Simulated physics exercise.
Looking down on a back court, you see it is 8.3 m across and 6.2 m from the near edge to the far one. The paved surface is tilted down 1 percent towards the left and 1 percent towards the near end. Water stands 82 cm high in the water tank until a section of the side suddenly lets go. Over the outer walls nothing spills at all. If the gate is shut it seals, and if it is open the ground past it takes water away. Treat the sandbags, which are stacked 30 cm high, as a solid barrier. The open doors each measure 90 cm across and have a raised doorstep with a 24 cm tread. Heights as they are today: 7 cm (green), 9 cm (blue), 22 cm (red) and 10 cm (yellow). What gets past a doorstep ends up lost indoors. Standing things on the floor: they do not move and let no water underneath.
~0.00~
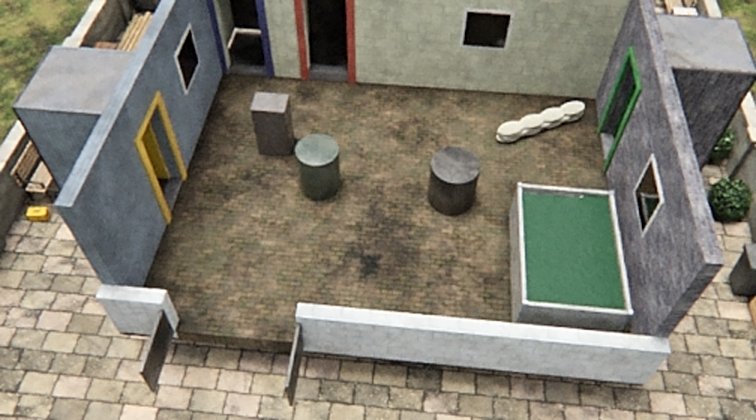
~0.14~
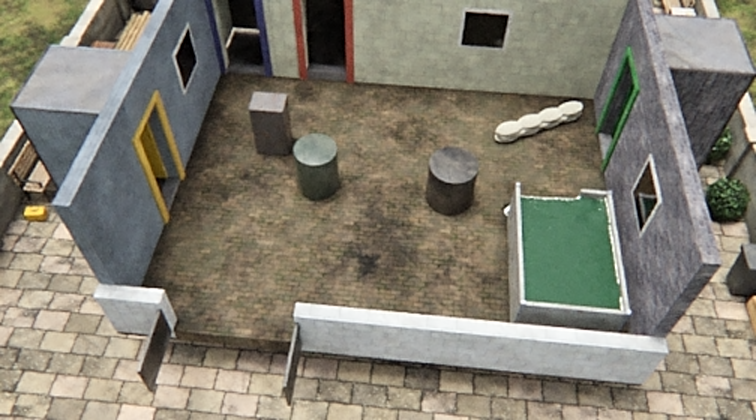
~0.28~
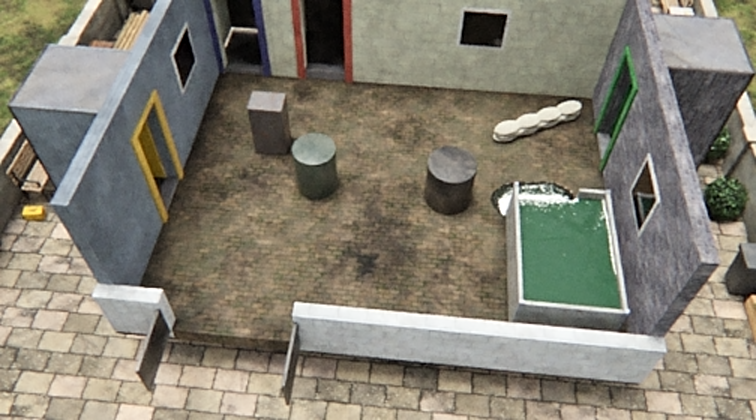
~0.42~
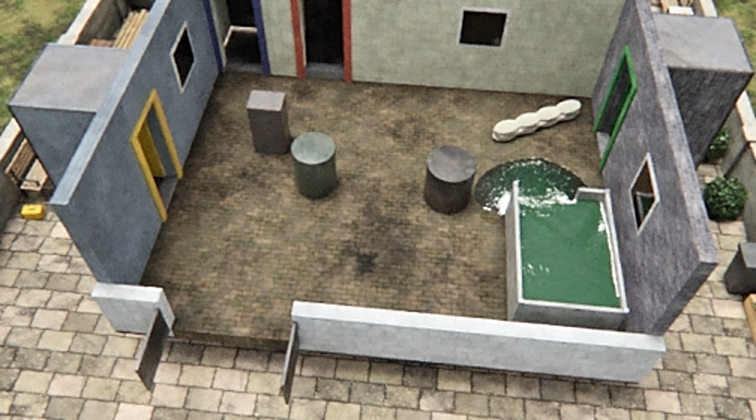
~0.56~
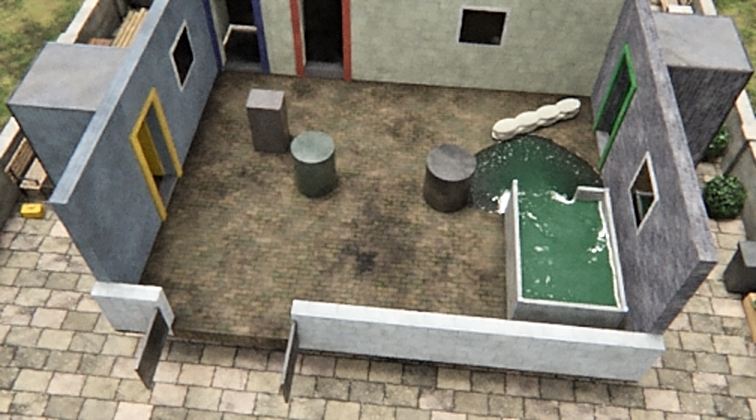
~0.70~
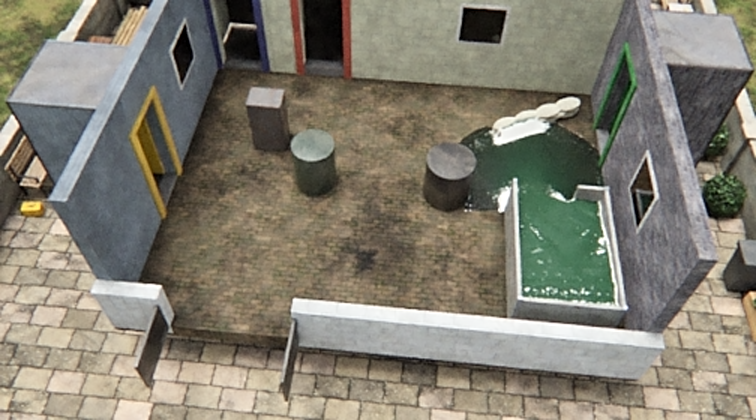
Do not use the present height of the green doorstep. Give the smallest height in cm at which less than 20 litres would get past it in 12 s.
Close to 27 cm is just enough.
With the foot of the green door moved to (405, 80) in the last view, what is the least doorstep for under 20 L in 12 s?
14.5 cm.
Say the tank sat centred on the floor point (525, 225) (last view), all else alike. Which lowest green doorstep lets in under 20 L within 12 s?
You'd need some 30 cm.
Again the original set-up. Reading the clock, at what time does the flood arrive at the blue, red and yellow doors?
Blue = 2.8 s, red = 2.2 s, yellow = 4.5 s.
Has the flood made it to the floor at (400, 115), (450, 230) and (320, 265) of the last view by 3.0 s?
1: Awash; 2: Unwetted; 3: Unwetted.
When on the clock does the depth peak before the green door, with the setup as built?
About 2.6 seconds.
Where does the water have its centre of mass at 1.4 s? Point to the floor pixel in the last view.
I'd put it close to (544, 228).
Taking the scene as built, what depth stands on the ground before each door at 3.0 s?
Lab note, depth in cm: Green 23; blue 3; red 11; yellow 0.
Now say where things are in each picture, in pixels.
The first picture shows still water, 82 cm deep, in the water tank at (570, 247); the green door at (617, 115) is dry.
In the second picture, the front is at a hidden place, 0.4 m from the gap on the far side; 0.3 m2 of floor is wet, 82 cm left at the back.
In the third picture, the front is at (534, 185), 0.8 m from the gap on the far side; 1.0 m2 of floor is wet, 82 cm left at the back.
In the fourth picture, water pours out on the far side and has run 1.4 m, to (532, 162); about 9 cm deep outside, 82 cm at the back.
In the fifth picture, the gap is on the far side, the front 2.1 m out at (527, 137); the back of the water tank holds 81 cm.
In the sixth picture, water pours out on the far side and has run 2.5 m, to (549, 124); about 5 cm deep outside, 72 cm at the back; 0.2 m in a straight line remain to the green door at (613, 111).
After 1.4 s water covers 20 % of the floor, deepest (48 cm) near (595, 126); 12 cm at the green door, 2 litres in over its 7 cm doorstep.
After 3.0 s water covers 35 % of the floor, deepest (34 cm) near (591, 97); 23 cm at the green door, 143 litres in over its 7 cm doorstep.
After 12.0 s water covers 80 % of the floor, deepest (13 cm) near (129, 309); 4 cm at the green door, 374 litres in over its 7 cm doorstep.
At the green door as built, the water arrived by 0.8 s and peaked near 25 cm at 2.6 s.
With a doorstep of 21.5 cm, 53 litres would have come in within the 12 s; with 29.5 cm, 12 litres. So under 20 litres takes about 27 cm.
